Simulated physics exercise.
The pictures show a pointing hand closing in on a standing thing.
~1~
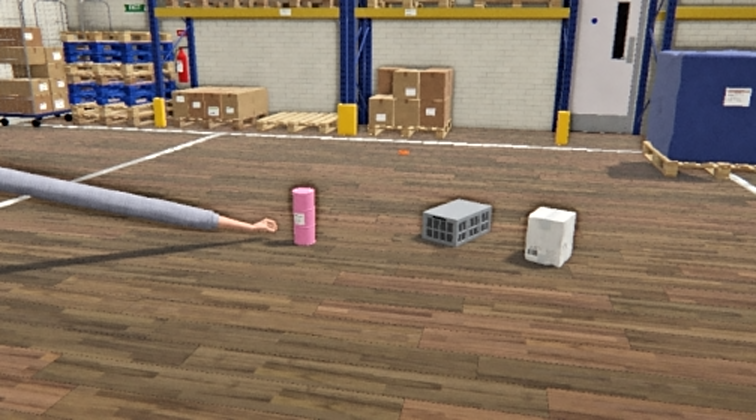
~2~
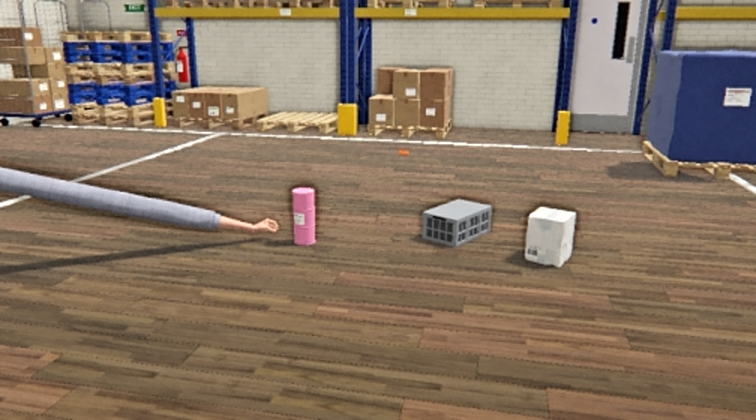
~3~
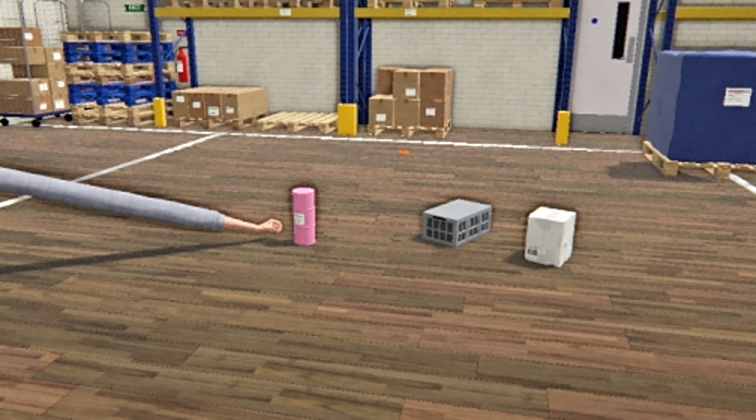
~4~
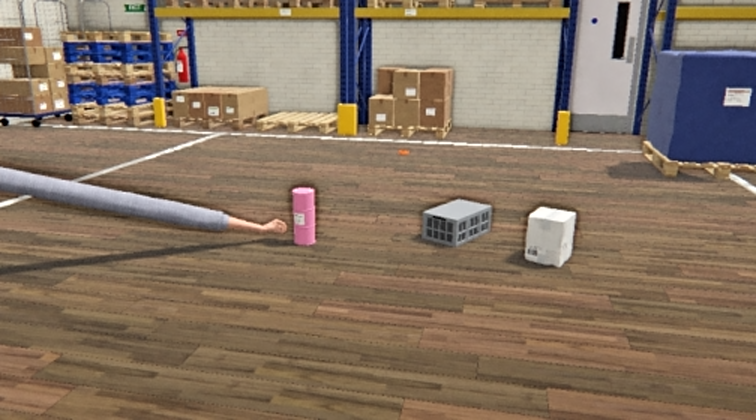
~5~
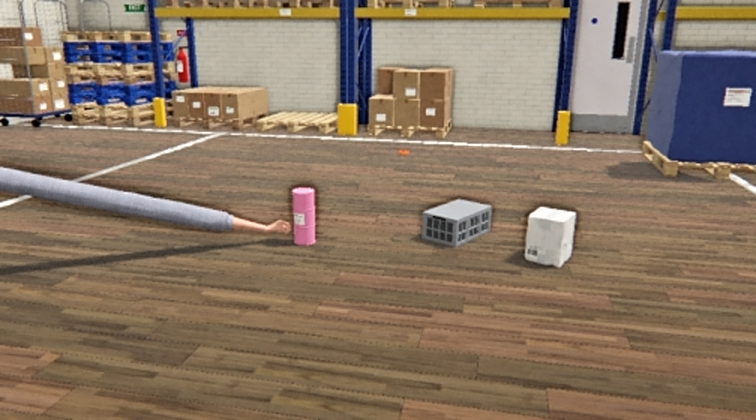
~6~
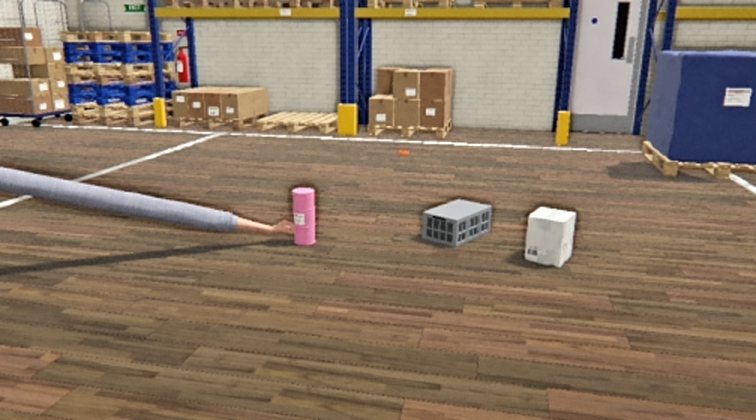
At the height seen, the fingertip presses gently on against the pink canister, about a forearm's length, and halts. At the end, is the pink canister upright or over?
The pink canister keeps standing.
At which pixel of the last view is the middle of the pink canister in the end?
At about (357, 219).
Then, 0.50 s on from there, pink canister shifted about its own width near (320, 217).
Then, 1.10 s on from there, pink canister shifted well along near (340, 219).
In the end, moved from the start, pink canister. At the end, from the last picture's camera, pink canister near (357, 219).
